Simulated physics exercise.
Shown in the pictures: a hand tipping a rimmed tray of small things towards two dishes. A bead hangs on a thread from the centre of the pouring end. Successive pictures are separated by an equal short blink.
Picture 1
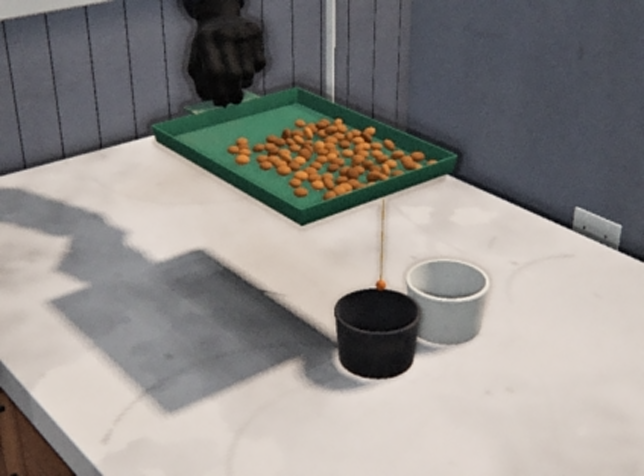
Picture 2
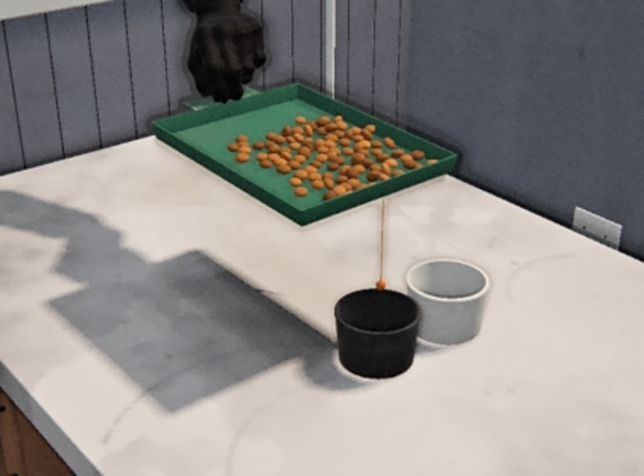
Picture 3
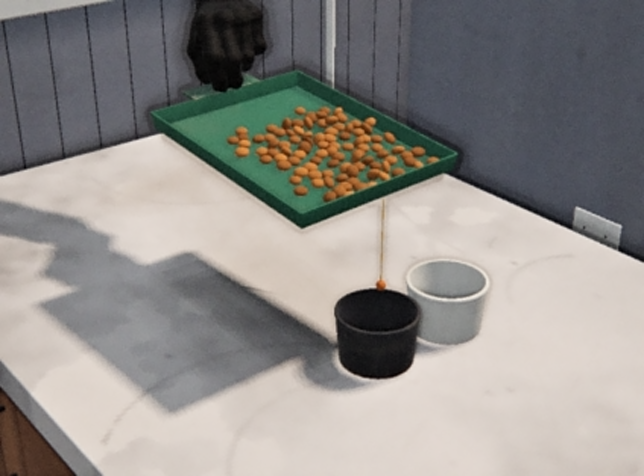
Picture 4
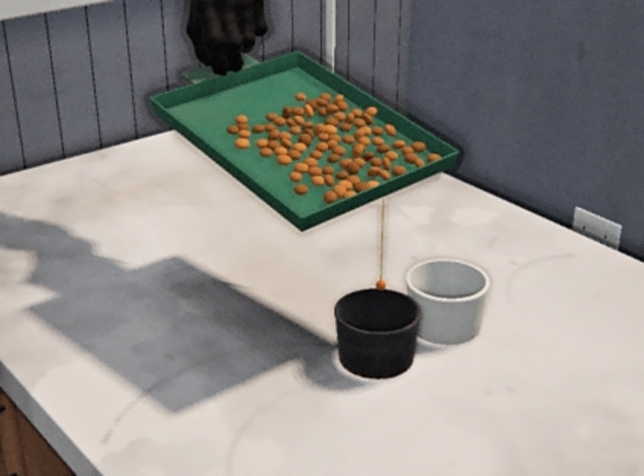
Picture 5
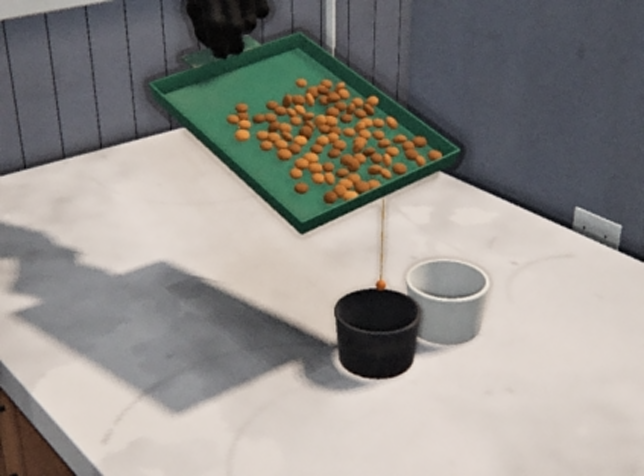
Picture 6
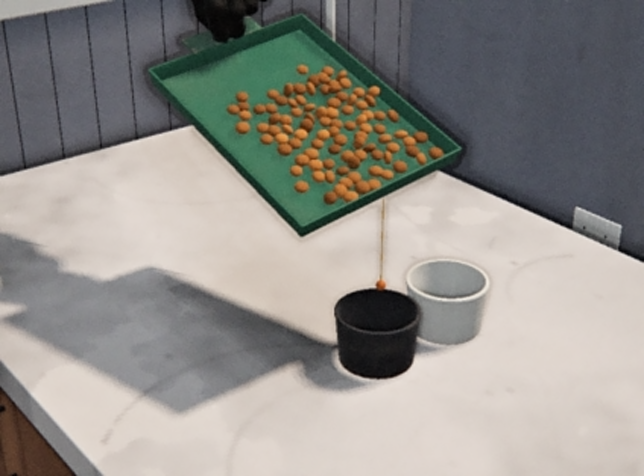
On a pale countertop in a corner with blue-grey panelled walls, seen from above at an angle by a still camera, a black cup sits beside a white one towards the right. Above them, a dark hand holds a green rimmed tray scattered with orange-brown bits, an orange bead hanging on a thread from its near end. The hand raises the far end steadily, tilting the tray while its shadow shifts leftward.
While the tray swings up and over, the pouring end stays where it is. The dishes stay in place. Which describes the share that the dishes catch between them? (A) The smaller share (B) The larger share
The smaller share.
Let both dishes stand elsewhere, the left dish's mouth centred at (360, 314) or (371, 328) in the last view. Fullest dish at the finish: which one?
It comes out as the one to the left in the first try and the one to the left in the second.
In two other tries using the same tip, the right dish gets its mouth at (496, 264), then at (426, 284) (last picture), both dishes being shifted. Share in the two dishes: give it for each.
0, then 30 %.
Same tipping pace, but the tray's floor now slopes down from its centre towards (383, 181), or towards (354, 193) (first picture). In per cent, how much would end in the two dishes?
Near 60 % and 10 %.
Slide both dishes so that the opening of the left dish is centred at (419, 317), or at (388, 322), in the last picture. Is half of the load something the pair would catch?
The dishes end up with the lesser share in the first try and the lesser share in the second.
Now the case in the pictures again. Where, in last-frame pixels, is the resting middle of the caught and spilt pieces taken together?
Resting centre, last frame: Roughly (328, 391).
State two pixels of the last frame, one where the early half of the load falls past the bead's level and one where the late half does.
The leading part at (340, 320), the rest of it at (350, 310).
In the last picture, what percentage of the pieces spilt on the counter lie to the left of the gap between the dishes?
Looks to be around 80 per cent of the spill.
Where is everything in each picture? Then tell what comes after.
The first picture shows corners of the pouring end at (302, 208) and (453, 155), level; middle of the load at (331, 158), bits of cat kibble; left dish at (405, 348); right dish at (475, 314); bead on its thread at (381, 285).
The second picture shows corners of the pouring end at (302, 208) and (453, 155), level; middle of the load at (331, 157).
The third picture shows corners of the pouring end at (302, 211) and (454, 153), tipped barely, lowest at the left corner; middle of the load at (331, 152).
The fourth picture shows corners of the pouring end at (303, 215) and (455, 151), tipped a little, lowest at the left corner; middle of the load at (332, 145).
The fifth picture shows corners of the pouring end at (303, 219) and (456, 149), tipped clearly, lowest at the left corner; middle of the load at (332, 138).
The sixth picture shows corners of the pouring end at (303, 223) and (457, 148), tipped clearly, lowest at the left corner; middle of the load at (333, 132); left dish at (405, 348); right dish at (475, 314).
Soon after the last picture, tray tipped steeply; nearly all on the tray; a small part in the air.
A little later, tray tipped past a quarter turn; about a quarter on the tray; a small part in the left dish; about two thirds outside both; a small part in the air.
Later still, tray tipped past a quarter turn; a small part in the left dish; most outside both.
At rest, tray tipped past a quarter turn; a small part in the left dish; none in the right dish; most outside both.
